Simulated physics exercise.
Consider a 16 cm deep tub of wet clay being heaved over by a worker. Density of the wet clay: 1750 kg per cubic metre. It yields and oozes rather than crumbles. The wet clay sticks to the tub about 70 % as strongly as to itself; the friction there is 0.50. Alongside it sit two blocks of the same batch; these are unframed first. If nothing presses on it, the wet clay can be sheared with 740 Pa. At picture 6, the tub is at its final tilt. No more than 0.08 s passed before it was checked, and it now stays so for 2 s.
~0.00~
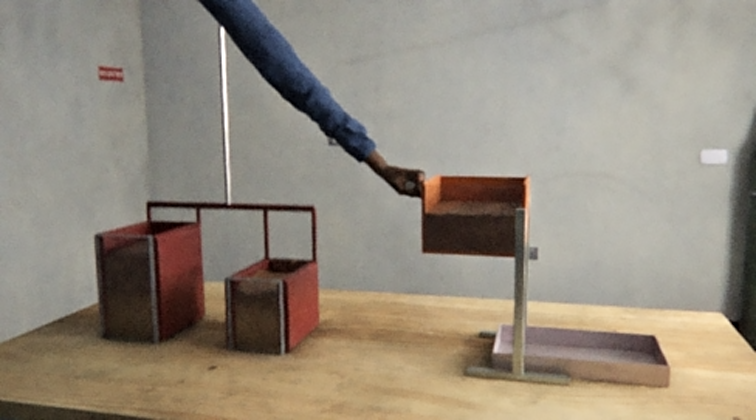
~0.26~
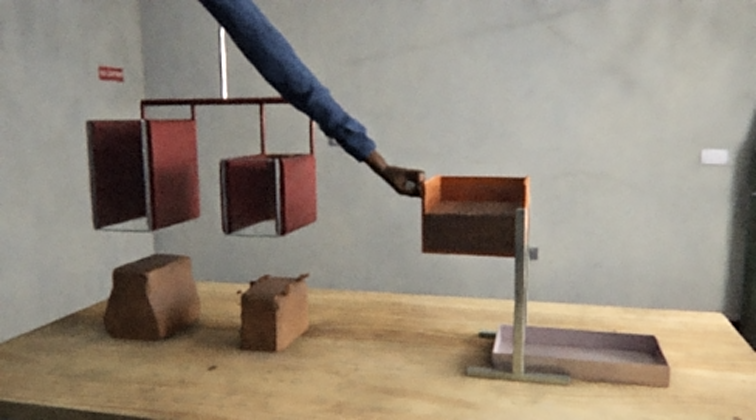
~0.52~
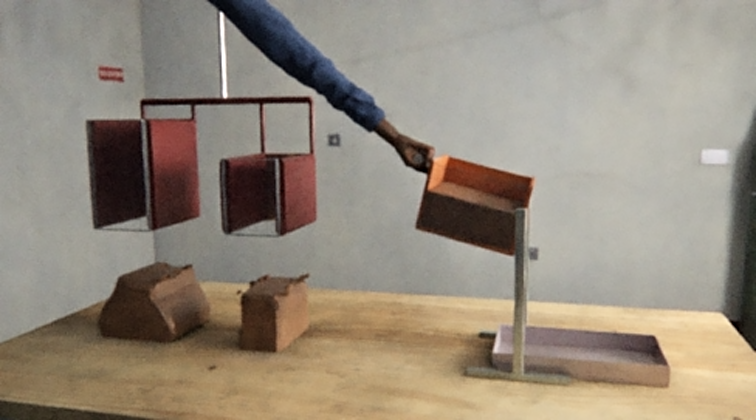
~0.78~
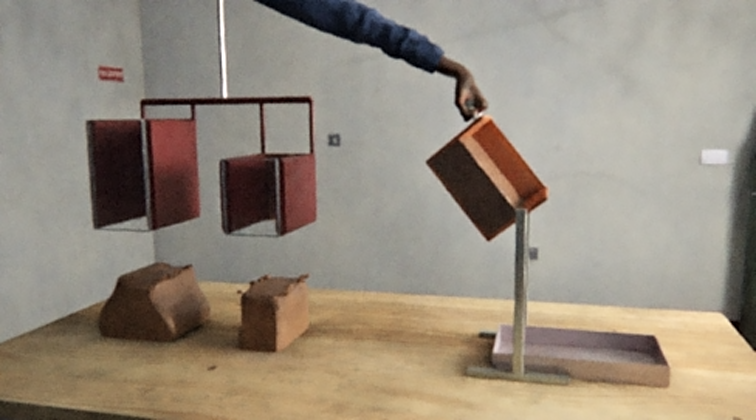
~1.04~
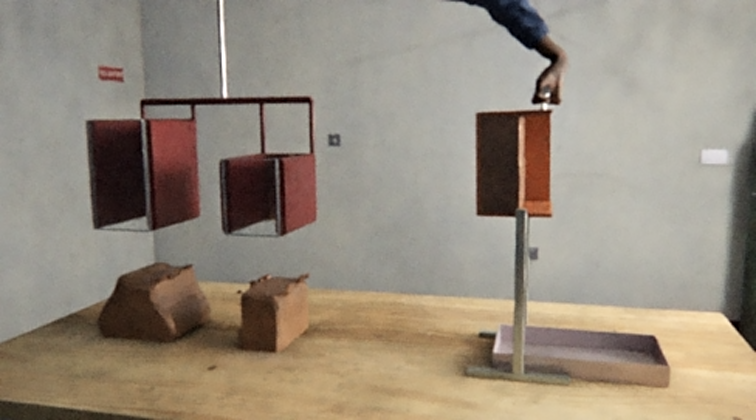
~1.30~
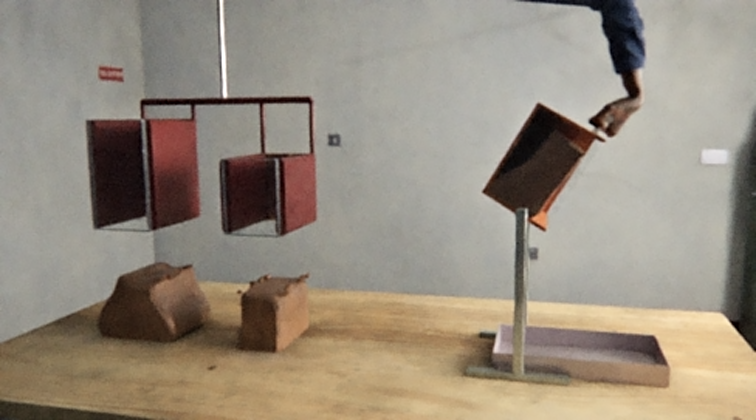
Red boxes rise off clay blocks, the left sags, then a hand turns a tub clockwise.
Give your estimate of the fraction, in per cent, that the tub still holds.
The tub still holds about 11 per cent.
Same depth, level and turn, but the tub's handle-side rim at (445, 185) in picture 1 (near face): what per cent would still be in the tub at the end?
Roughly 10 %.
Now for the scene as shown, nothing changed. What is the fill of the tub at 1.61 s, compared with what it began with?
Around 12 per cent.
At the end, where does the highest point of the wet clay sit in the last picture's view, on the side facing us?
About (500, 183).
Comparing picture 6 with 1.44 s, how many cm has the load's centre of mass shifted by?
Shift: Roughly 12 cm.
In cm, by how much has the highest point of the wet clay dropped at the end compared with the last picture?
About 12 cm.
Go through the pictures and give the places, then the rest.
The first frame shows handle-side rim at (425, 185), tilt 0 degrees; top of the wet clay at (431, 212); blocks stand 25 cm, 16 cm (left to right).
The second frame shows handle-side rim at (425, 185), tilt 0 degrees; top of the wet clay at (431, 212); blocks stand 21 cm, 16 cm (left to right).
The third frame shows handle-side rim at (434, 162), tilt 14 degrees; top of the wet clay at (433, 191); blocks stand 18 cm, 16 cm (left to right).
The fourth frame shows handle-side rim at (483, 119), tilt 51 degrees; top of the wet clay at (458, 141); blocks stand 18 cm, 16 cm (left to right).
The fifth frame shows handle-side rim at (551, 114), tilt 89 degrees; top of the wet clay at (501, 117); blocks stand 18 cm, 16 cm (left to right).
The sixth frame shows handle-side rim at (602, 143), tilt 121 degrees; top of the wet clay at (556, 132); blocks stand 18 cm, 16 cm (left to right).
After 1.44 s, the tub is at 121 degrees and holds 39 %.
After 1.61 s, the tub is at 121 degrees and holds 11 %.
After 1.78 s, the tub is at 121 degrees and holds 11 %.
After 1.95 s, the tub is at 121 degrees and holds 11 %.
After 3.30 s, at the end, the tub is at 121 degrees and holds 11 %.
